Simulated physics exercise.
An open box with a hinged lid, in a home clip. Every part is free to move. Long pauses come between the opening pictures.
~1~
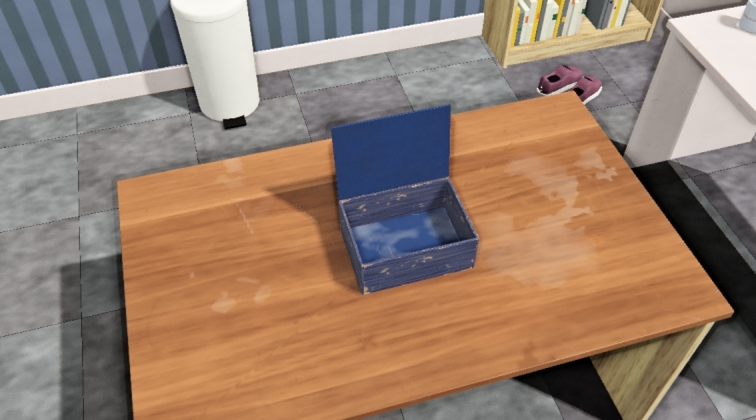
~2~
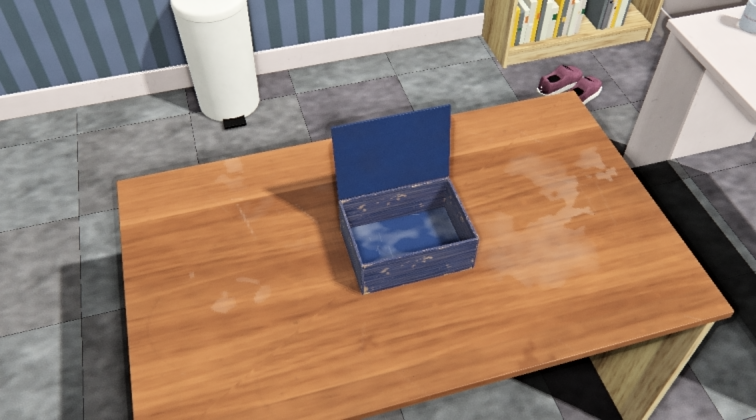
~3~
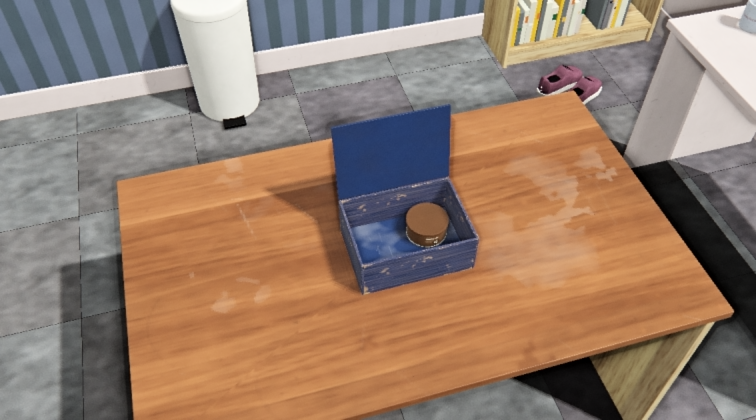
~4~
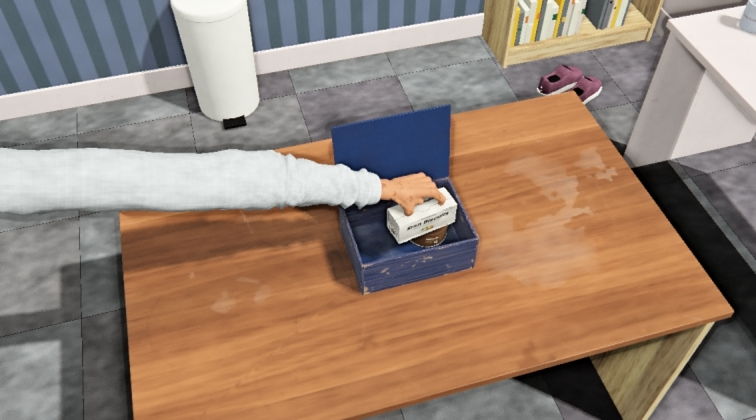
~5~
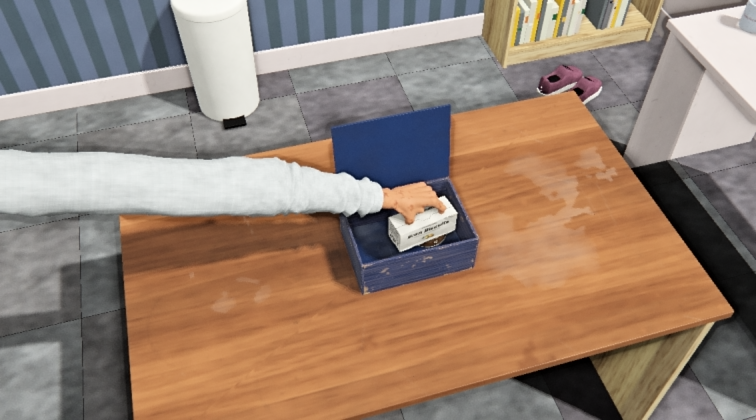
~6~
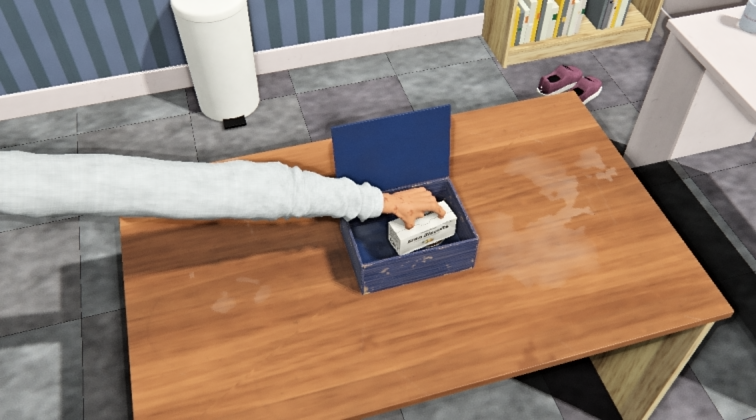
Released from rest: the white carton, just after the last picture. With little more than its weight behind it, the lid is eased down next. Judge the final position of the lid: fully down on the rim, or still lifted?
Final position: Fully down on the rim.
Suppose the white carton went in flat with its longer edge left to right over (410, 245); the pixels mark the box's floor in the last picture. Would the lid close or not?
The lid goes all the way down.
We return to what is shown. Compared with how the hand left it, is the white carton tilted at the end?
Observation: The white carton tilts over.
Then, 0.50 s after the last picture, white carton on its side near (430, 253).
Then, 1.40 s after the last picture, lid 73° above the rim; white carton on its side near (430, 254).
Then, 1.80 s after the last picture, lid 37° above the rim; white carton on its side near (430, 254).
Then, 2.00 s after the last picture, lid 13° above the rim; white carton on its side near (430, 254).
At rest, lid shut; tipped over in the box, white carton; brown tub in place. Seen from the same camera at the end, white carton near (430, 254).
